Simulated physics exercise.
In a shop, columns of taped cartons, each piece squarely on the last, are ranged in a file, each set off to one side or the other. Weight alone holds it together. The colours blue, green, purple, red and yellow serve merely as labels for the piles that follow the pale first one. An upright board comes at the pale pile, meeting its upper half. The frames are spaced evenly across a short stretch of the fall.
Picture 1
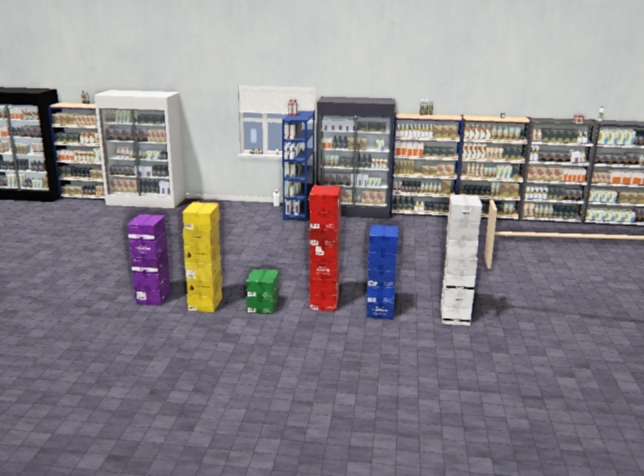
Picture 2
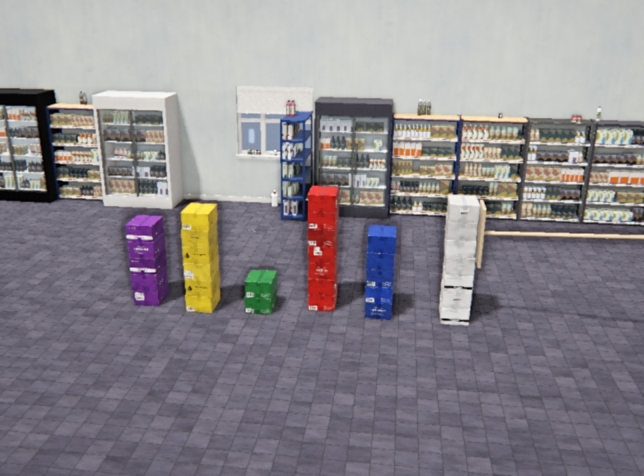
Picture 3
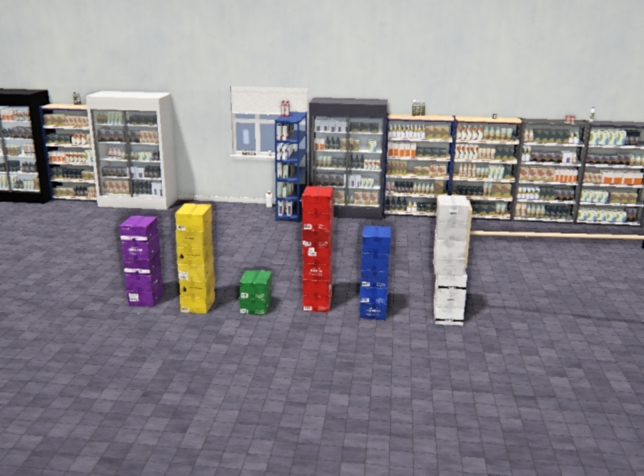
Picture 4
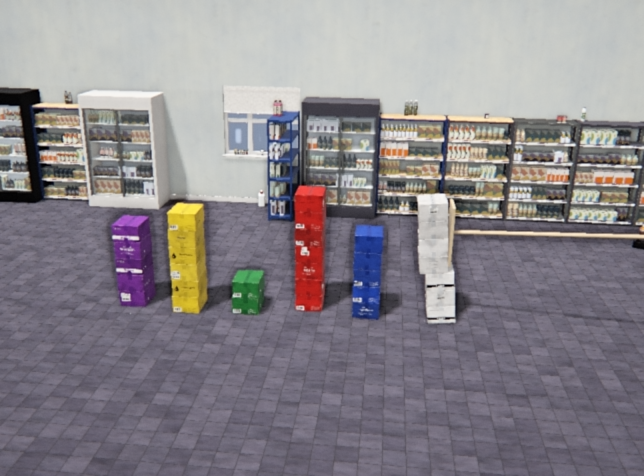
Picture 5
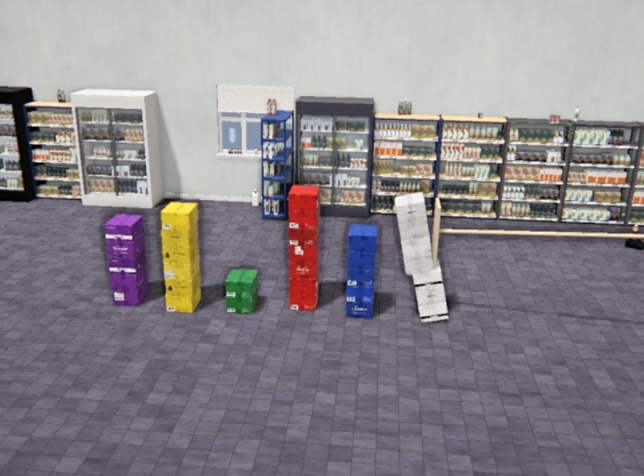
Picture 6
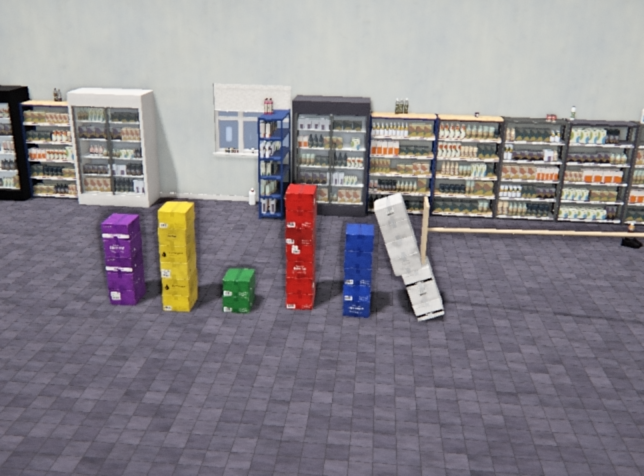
A white stack of cartons at the right end of a row leans left as a thin upright board pushes its upper part from the right, the tilt growing steadily. Beside it stand blue, red, green, yellow and purple stacks, unmoving on a grey tiled floor. The slightly raised view, panning a little to the right, shows stocked shelves and glass-fronted cabinets along a pale wall.
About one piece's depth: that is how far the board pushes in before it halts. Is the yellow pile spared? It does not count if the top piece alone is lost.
Yes.
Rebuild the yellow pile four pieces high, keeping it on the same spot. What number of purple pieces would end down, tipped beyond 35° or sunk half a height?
Purple 0.
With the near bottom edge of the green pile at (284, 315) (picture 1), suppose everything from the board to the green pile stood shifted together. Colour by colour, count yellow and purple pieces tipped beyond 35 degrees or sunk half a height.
Yellow comes to 0, while purple comes to 0.
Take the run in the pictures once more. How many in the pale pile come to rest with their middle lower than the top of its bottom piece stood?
Tally at the end: 3.
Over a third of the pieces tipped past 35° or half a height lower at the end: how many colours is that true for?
3.
Soon, 7 of the pale pile down; none of the 6 yellow cartons down (0 of 25 in all colours); top yellow carton unmoved; top blue carton tipped a little.
A while on, 7 of the pale pile down; none of the 6 yellow cartons down (2 of 25 in all colours); top yellow carton unmoved; top blue carton tipped well over, half its height lower.
Towards the end, 7 of the pale pile down; none of the 6 yellow cartons down (11 of 25 in all colours); top yellow carton displaced half its height; top blue carton tipped well over, some two heights lower.
Finally, 7 of the pale pile down; none of the 6 yellow cartons down (12 of 25 in all colours); top yellow carton displaced a little; top green carton on its side. Seen by the last camera, middles, top yellow carton near (173, 215), top green carton near (211, 294).
